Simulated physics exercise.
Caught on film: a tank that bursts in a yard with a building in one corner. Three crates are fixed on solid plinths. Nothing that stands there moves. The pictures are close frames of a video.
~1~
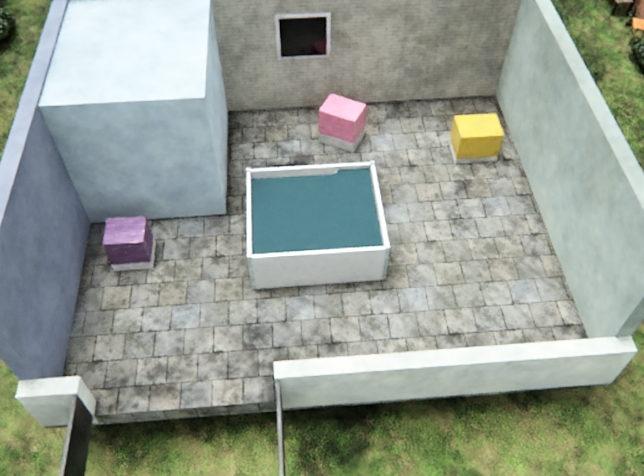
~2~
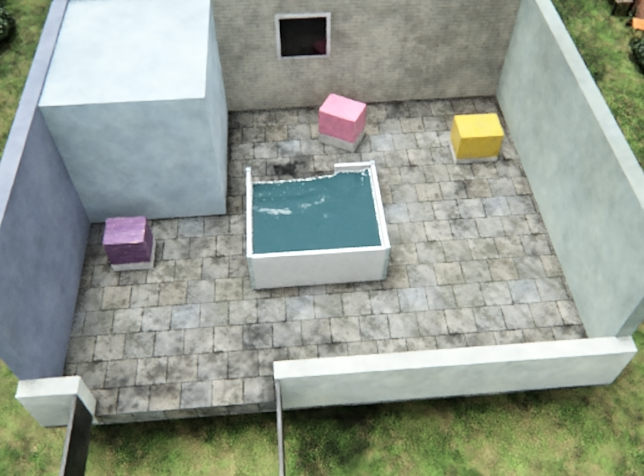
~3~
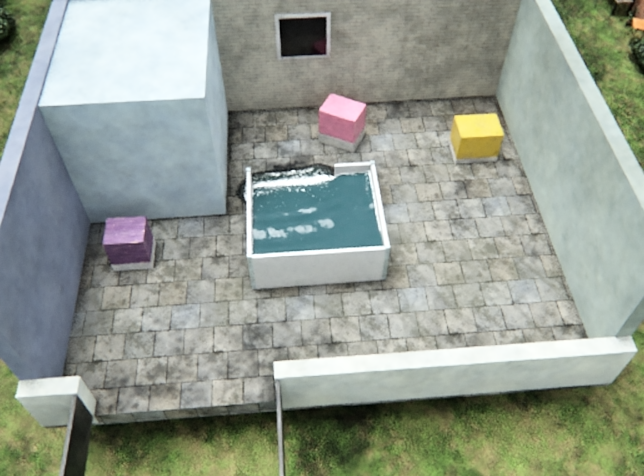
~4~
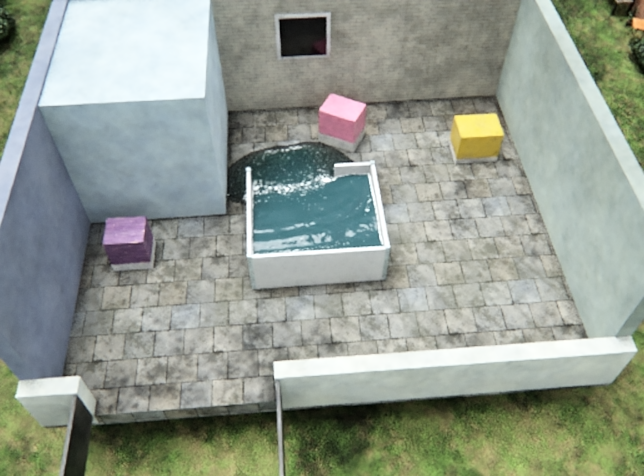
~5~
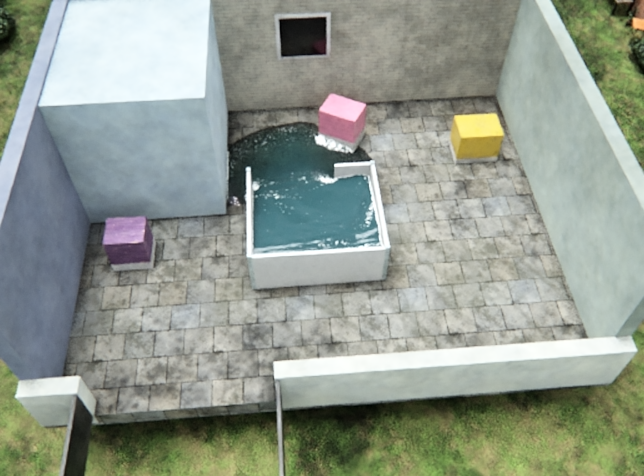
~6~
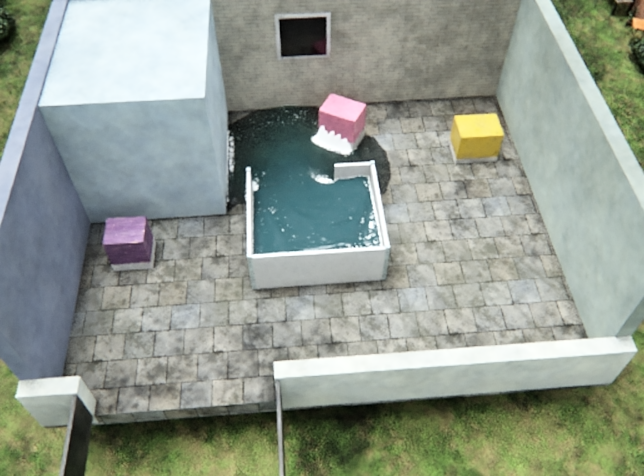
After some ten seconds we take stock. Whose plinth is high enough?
One by one: The yellow crate is soaked; the purple crate keeps dry; the pink crate is soaked.
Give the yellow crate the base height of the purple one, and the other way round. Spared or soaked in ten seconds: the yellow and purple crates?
One by one: Yellow gets wet; purple keeps dry.
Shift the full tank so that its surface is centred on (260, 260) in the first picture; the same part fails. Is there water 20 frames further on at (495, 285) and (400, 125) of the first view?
In turn: Dry, flooded.
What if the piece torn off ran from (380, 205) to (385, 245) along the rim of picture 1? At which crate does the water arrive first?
First comes the yellow crate.
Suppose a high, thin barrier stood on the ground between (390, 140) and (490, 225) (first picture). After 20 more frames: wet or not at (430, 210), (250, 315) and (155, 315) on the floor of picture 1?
In that order: Covered, dry, free of water.
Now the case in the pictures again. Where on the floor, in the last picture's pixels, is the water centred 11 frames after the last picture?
Close to (302, 181).
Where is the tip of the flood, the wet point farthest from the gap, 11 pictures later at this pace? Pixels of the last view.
Near (456, 102).
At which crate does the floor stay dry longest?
Last comes the crate marked purple.
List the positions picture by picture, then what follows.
The first frame shows the tank at (315, 210) is whole and still.
In the second frame, water pours out on the tank's far side and has run to a hidden place.
In the third frame, the front is at a hidden place, out from the gap on the tank's far side.
In the fourth frame, the front is at (317, 145), out from the gap on the tank's far side.
In the fifth frame, water pours out on the tank's far side and has run to (305, 125).
In the sixth frame, the front is at (268, 109), out from the gap on the tank's far side.
A moment on, water covers 20 % of the floor; the yellow crate not reached, the purple crate not reached, the pink crate water round its plinth.
Next, water covers 30 % of the floor; the yellow crate water round its plinth, the purple crate not reached, the pink crate water round its plinth.
Then, water covers 45 % of the floor; the yellow crate water round its plinth, the purple crate not reached, the pink crate water round its plinth.
Later, water covers 70 % of the floor; the yellow crate water round its plinth, the purple crate water round its plinth, the pink crate water round its plinth.
In the end, water covers 90 % of the floor; the yellow crate was topped, the purple crate stayed above the water, the pink crate was topped.
